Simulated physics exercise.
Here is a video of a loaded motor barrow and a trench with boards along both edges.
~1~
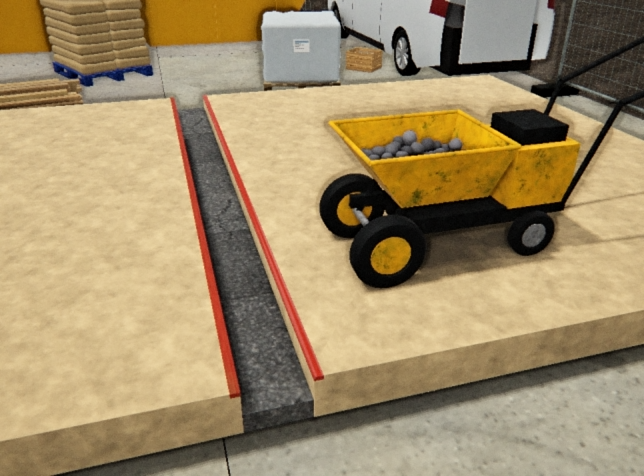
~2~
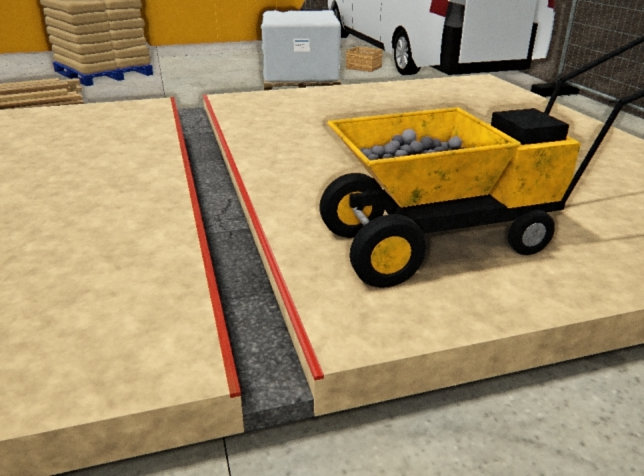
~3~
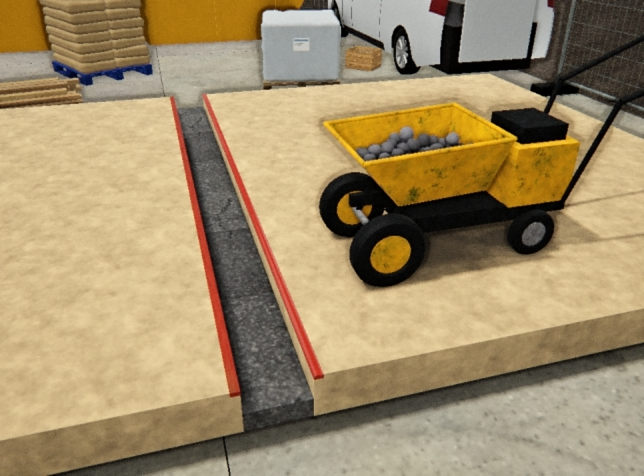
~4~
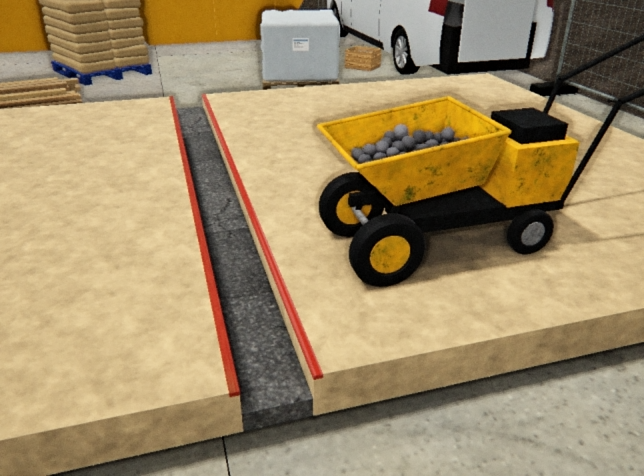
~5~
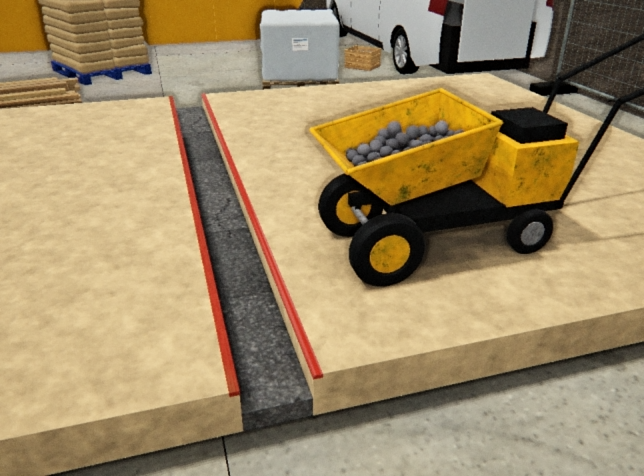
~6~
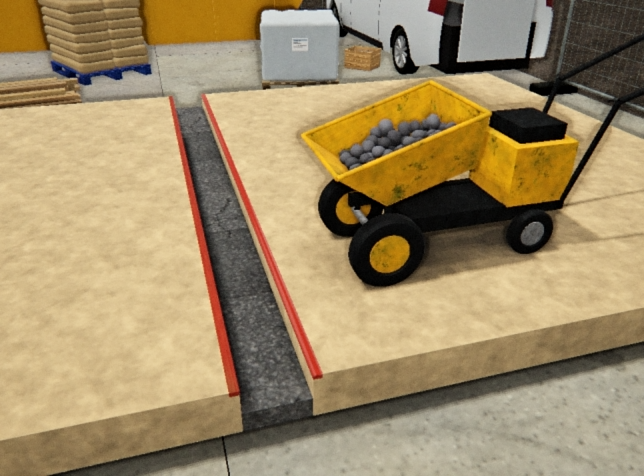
Yellow motor barrow loaded with round grey cobbles standing beside a red-edged trench, its skip gradually tilting forward to the left.
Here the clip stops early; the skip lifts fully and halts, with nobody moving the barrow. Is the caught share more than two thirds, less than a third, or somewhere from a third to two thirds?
It is more than two thirds.
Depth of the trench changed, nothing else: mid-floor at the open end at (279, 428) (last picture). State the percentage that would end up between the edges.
100 %, roughly.
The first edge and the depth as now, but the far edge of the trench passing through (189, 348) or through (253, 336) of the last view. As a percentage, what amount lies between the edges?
100 %, then 60 %.
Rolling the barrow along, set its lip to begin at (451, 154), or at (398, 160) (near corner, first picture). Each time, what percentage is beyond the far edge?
0 and 0 percent, in that order.
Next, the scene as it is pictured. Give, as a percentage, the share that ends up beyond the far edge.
That share comes out near 5 in a hundred.
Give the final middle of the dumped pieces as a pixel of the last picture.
Once nothing moves, the middle sits near (243, 283).
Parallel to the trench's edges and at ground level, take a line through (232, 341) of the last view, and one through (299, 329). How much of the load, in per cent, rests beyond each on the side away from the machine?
About 10 % and 100 %.
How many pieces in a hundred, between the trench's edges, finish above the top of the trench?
I'd put it near 20 per cent.
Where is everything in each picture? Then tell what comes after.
In the first frame, lip of the skip near (370, 163), level; top of the load near (412, 163), round cobbles; first edge of the trench near (300, 329); far edge near (224, 343), the trench over half as wide as the skip, and shallow for its width.
In the second frame, lip of the skip near (369, 163), level; top of the load near (423, 161).
In the third frame, lip of the skip near (364, 165), tipped barely; top of the load near (429, 154).
In the fourth frame, lip of the skip near (357, 168), tipped a little; top of the load near (432, 146).
In the fifth frame, lip of the skip near (348, 172), tipped a little; top of the load near (446, 144).
In the sixth frame, lip of the skip near (338, 179), tipped clearly; top of the load near (432, 135); first edge of the trench near (299, 328); far edge near (223, 342).
Shortly afterwards, skip tipped steeply; the whole lot in the skip.
Next, skip tipped right over; the bulk in the skip; a little in or heaped over the trench; only a few falling.
Some moments later, skip tipped right over; only a few in the skip; all but a few in or heaped over the trench; a little beyond it.
In the end, skip tipped right over; only a few short of the trench; all but a few in or heaped over the trench; a little beyond it.
